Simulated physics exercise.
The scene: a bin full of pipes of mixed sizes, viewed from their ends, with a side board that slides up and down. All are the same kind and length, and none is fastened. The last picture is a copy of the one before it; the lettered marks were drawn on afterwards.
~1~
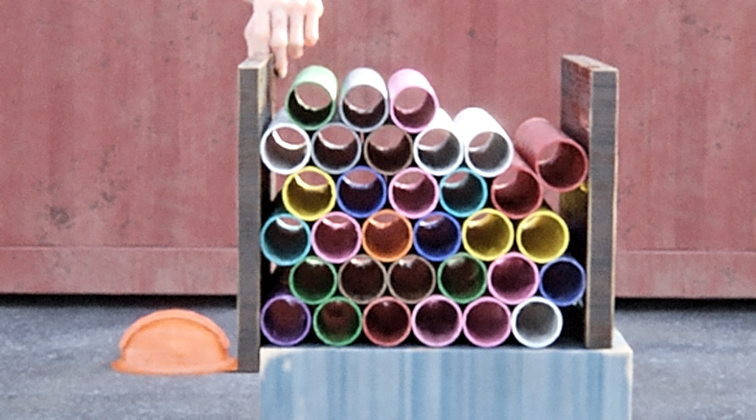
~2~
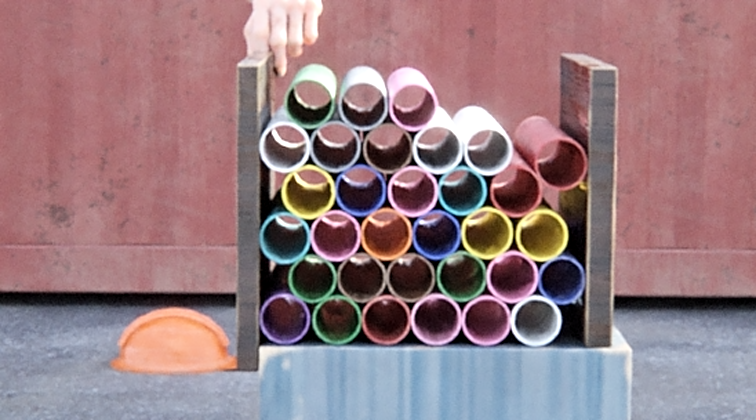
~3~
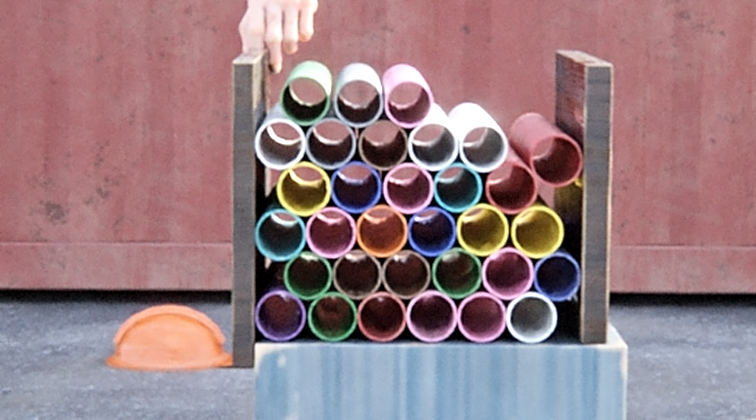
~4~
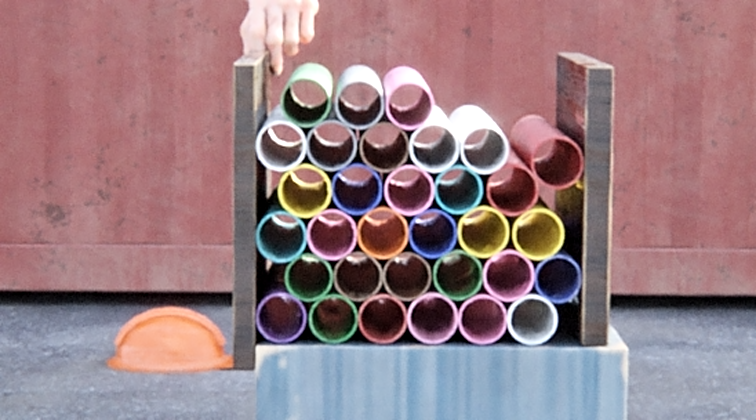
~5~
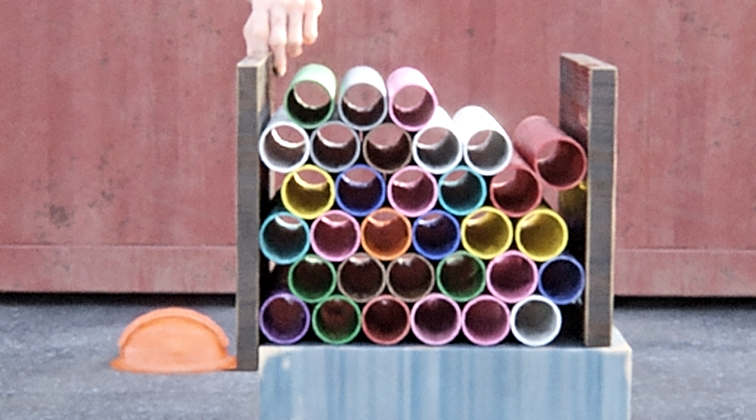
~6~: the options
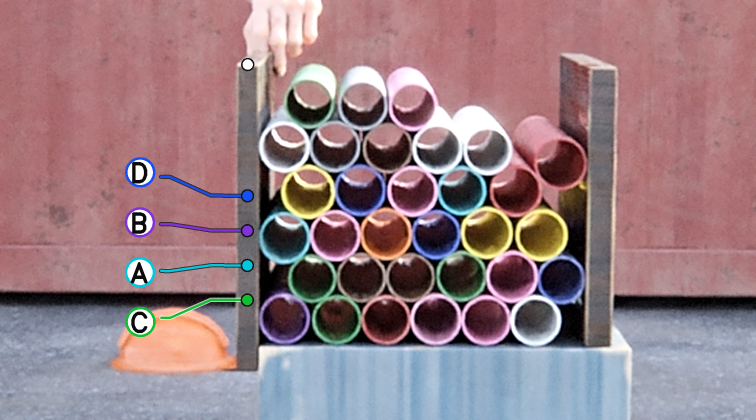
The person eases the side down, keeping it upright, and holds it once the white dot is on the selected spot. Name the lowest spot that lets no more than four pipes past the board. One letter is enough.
No lower than A.
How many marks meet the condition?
The number is three.
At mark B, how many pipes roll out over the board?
The count is two.
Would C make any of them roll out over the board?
Yes.
On the copy, A at (247, 265); B at (247, 231); C at (247, 300); D at (248, 196); the white dot at (248, 64).
On A. First, top of the board (259, 154).
Then, top of the board (259, 255).
Finally, top of the board (259, 264), two out over the board.
By contrast, B two out over the board; C more than four out over the board; D two out over the board.
